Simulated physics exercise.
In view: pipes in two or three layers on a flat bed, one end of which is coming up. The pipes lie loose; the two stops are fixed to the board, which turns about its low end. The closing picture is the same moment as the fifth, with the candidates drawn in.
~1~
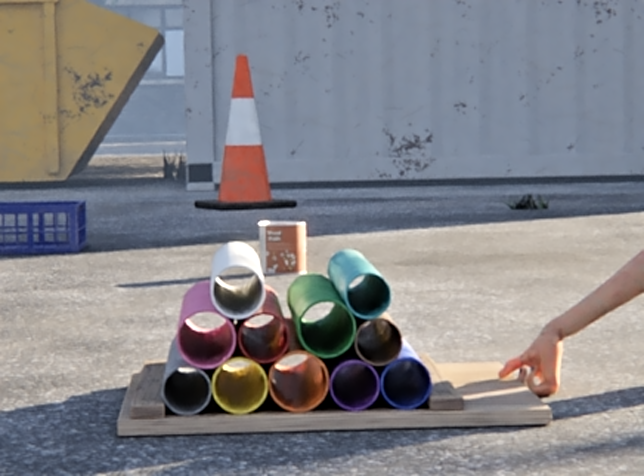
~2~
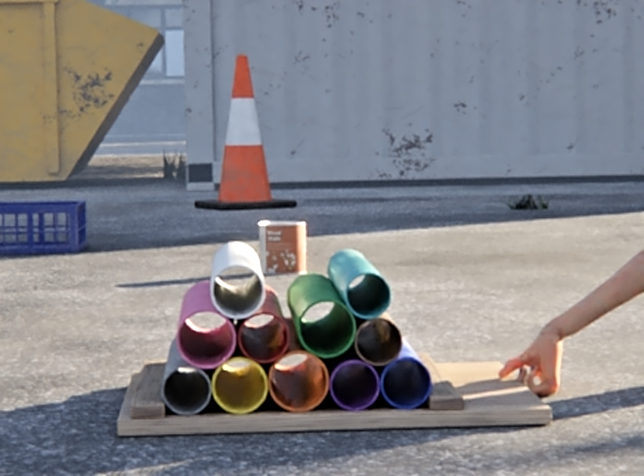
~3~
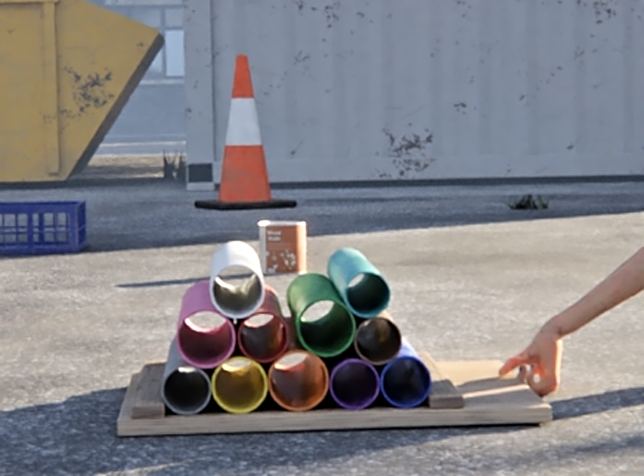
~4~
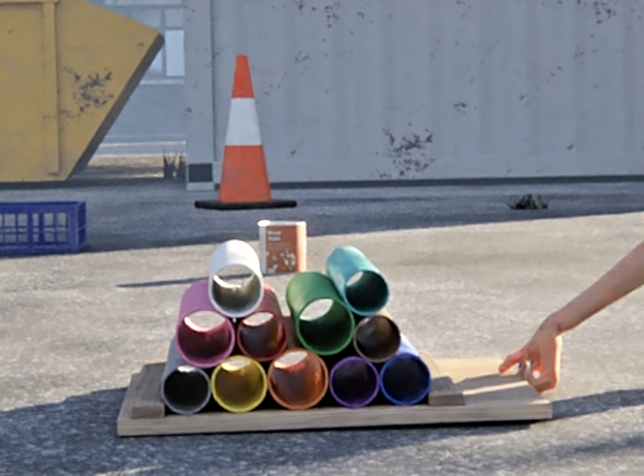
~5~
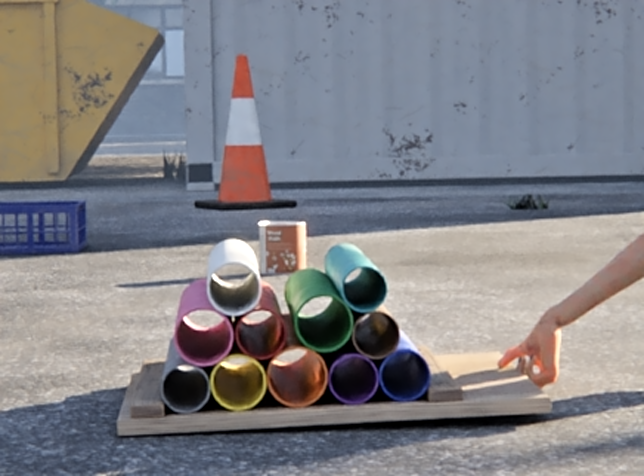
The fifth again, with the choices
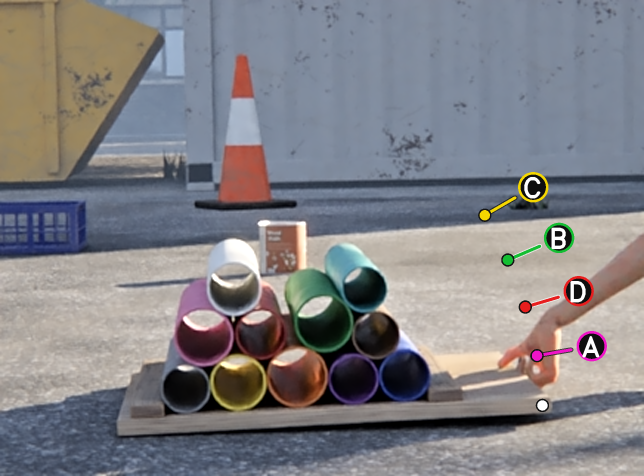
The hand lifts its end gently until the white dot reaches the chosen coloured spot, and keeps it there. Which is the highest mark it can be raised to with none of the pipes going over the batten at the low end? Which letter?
Lift it to D and no more.
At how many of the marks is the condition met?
Two of the four.
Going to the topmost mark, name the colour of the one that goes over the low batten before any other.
It is the pink one.
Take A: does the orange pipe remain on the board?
The orange pipe: Yes.
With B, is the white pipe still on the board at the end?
No, with B.
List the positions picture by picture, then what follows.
Pink pipe (206, 339); red pipe (263, 338); white pipe (238, 292), in the first picture.
White pipe (238, 292); turquoise pipe (368, 295), in the second picture.
Board (325, 389); yellow pipe (240, 385), in the third picture.
Board (325, 387); grey pipe (186, 389); yellow pipe (239, 384), in the fourth picture.
Board (325, 384); grey pipe (186, 389); yellow pipe (238, 383), in the fifth picture.
On the copy, A at (537, 355); B at (508, 260); C at (485, 215); D at (525, 307); the white dot at (542, 406).
On D. First, board at 12°.
Then, board at 15°.
Finally, board at 15°, none over the low batten.
By contrast, A none over the low batten; B two over the low batten (pink, white); C six over the low batten.
